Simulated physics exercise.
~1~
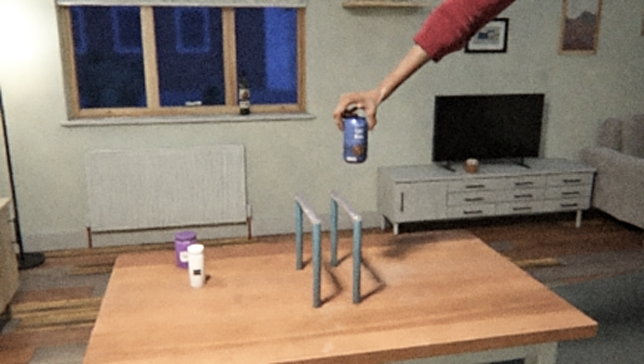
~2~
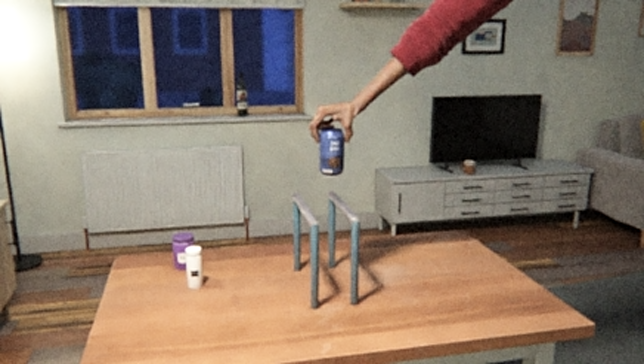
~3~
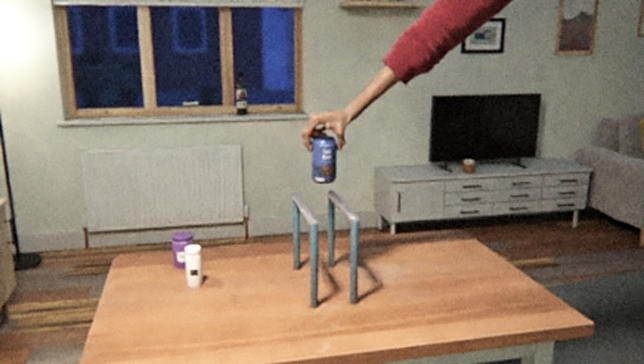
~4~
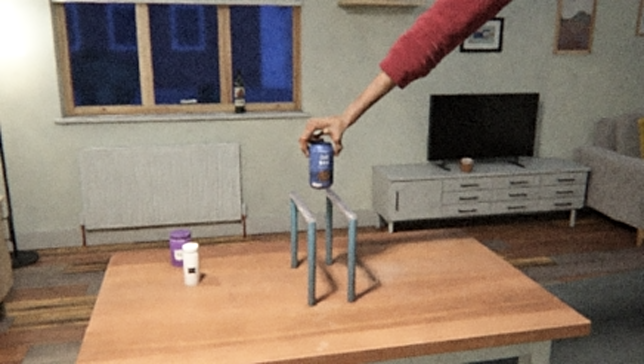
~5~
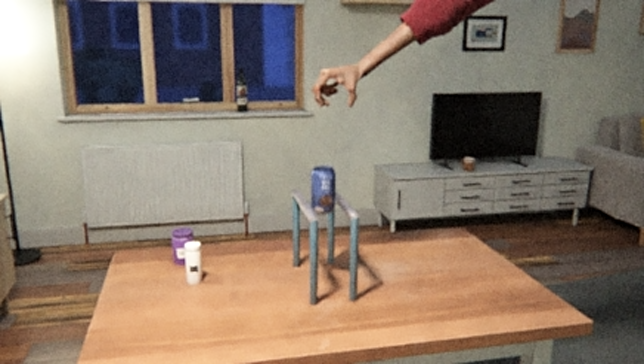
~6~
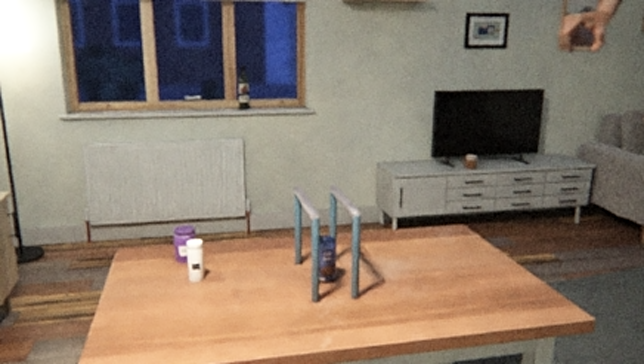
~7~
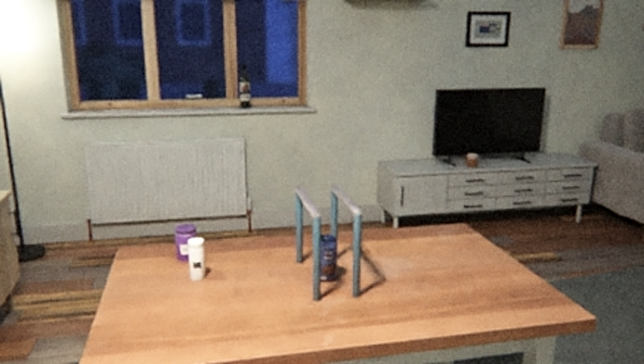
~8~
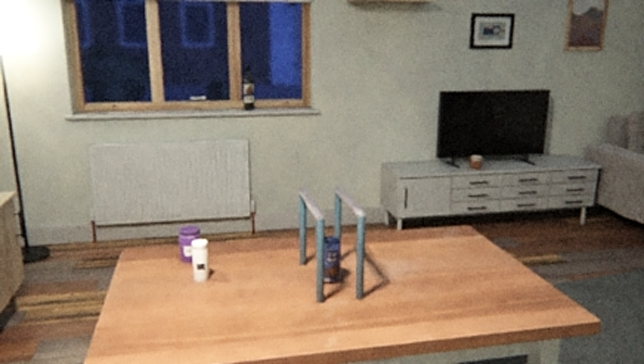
A hand held a blue can above a stand with a gap in its top, lowered it and let go, and the can dropped through the gap and stayed upright on the table, while the white shaker and purple jar stayed put.
